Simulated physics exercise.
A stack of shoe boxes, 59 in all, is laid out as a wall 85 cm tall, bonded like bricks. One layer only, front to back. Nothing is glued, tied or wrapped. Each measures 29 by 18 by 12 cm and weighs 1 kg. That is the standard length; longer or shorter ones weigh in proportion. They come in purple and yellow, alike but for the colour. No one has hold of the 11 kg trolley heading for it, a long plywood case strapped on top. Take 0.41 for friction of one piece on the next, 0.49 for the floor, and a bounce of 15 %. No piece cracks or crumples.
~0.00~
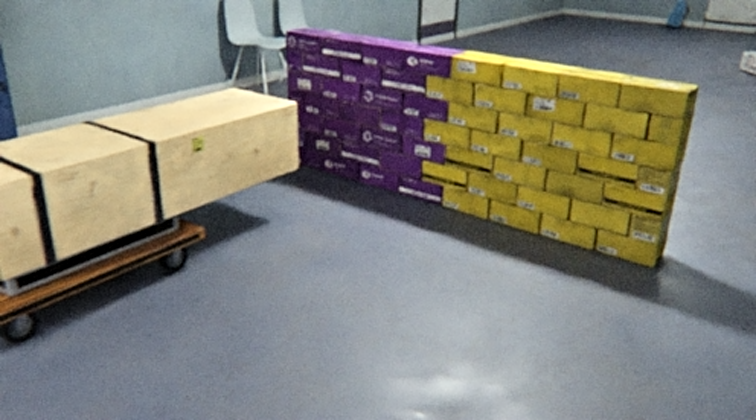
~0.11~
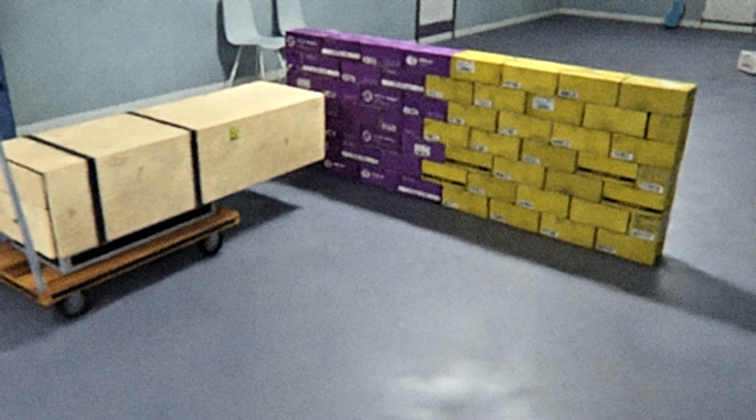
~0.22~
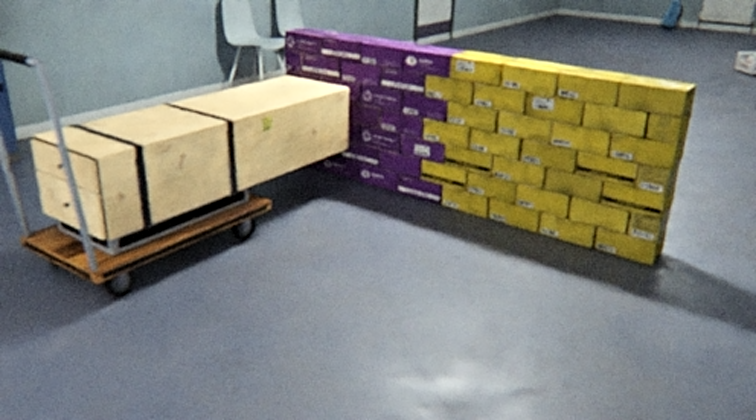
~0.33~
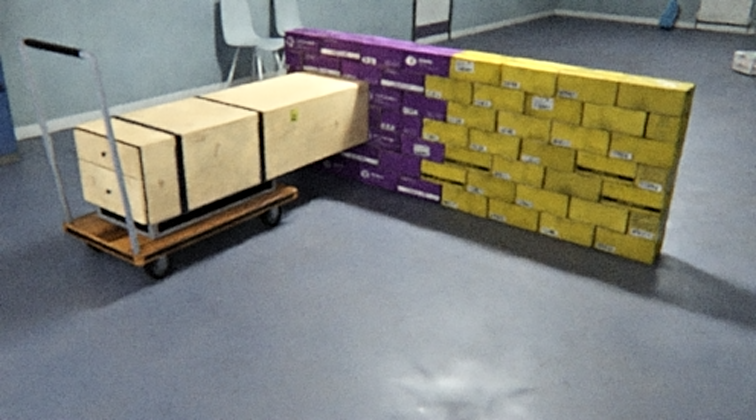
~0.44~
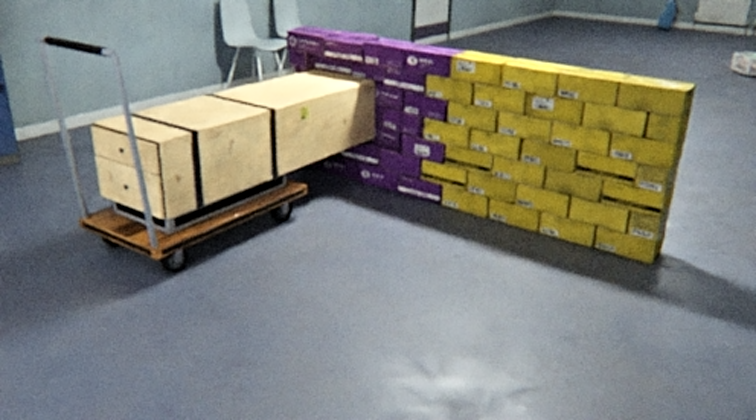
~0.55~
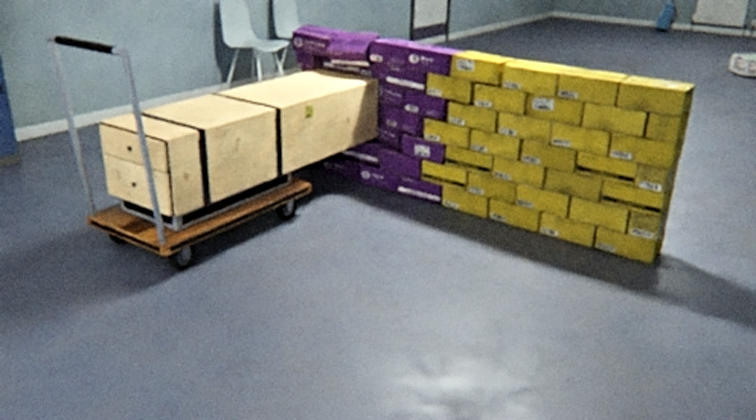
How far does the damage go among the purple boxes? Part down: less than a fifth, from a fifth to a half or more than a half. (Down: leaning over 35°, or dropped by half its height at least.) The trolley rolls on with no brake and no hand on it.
Ending down: Upwards of a half.
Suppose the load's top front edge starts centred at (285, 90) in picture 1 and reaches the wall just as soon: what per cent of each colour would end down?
In that case yellow 0, purple 0 per cent.
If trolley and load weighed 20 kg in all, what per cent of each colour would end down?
Then yellow 10, purple 80 per cent.
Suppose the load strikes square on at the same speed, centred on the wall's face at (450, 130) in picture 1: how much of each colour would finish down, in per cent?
Then yellow 40, purple 50 per cent.
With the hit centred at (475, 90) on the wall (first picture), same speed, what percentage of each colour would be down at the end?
Then yellow 30, purple 10 per cent.
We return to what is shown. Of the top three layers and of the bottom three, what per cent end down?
From the top 60, from the bottom 20 per cent.
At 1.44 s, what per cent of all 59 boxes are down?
35 per cent by then.
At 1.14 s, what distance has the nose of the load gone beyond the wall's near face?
Some 20 cm beyond.
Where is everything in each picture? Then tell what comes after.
In the first picture (pixels give the middle of a visible side; the camera moves round a little), load (290, 125) 61 cm short of the wall; top purple box (427, 64); top yellow box (529, 80); none has stirred.
The second picture shows load (317, 116) 40 cm short of the wall; top purple box (426, 63).
The third picture shows load (342, 109) 18 cm short of the wall; top purple box (426, 63).
The fourth picture shows load (363, 102) 16 mm into the wall's line; top purple box (426, 63); movement in 9 of them.
The fifth picture shows load (370, 100) 9 cm into the wall's line; top purple box (427, 63); steepest lean 10°, the box at (342, 52); movement in 20 of them.
The sixth picture shows load (373, 99) 13 cm into the wall's line; top purple box (427, 61) 3° from how it stood; top yellow box (528, 80); steepest lean 32°, the box at (348, 60); movement in 25 of them.
After 0.70 s, load 16 cm past the wall's line, still rolling; 1 of the 28 purple boxes down (1 of 59 in all colours); top purple box 12° from how it stood.
After 0.94 s, load 18 cm past the wall's line, still rolling; 13 of the 28 purple boxes down (13 of 59 in all colours); top purple box 32° from how it stood.
After 1.14 s, load 18 cm past the wall's line, stopped; 20 of the 28 purple boxes down (22 of 59 in all colours); top purple box 57° from how it stood, 22 cm lower.
After 1.44 s, load 18 cm past the wall's line, stopped; 20 of the 28 purple boxes down (22 of 59 in all colours); top purple box upside down.
In the end (3.2 s), load 18 cm past the wall's line, stopped; 20 of the 28 purple boxes down (22 of 59 in all colours); top purple box upside down; top yellow box unmoved. That is 71 per cent. From the last view, middles, top purple box near (569, 162), top yellow box near (536, 78).
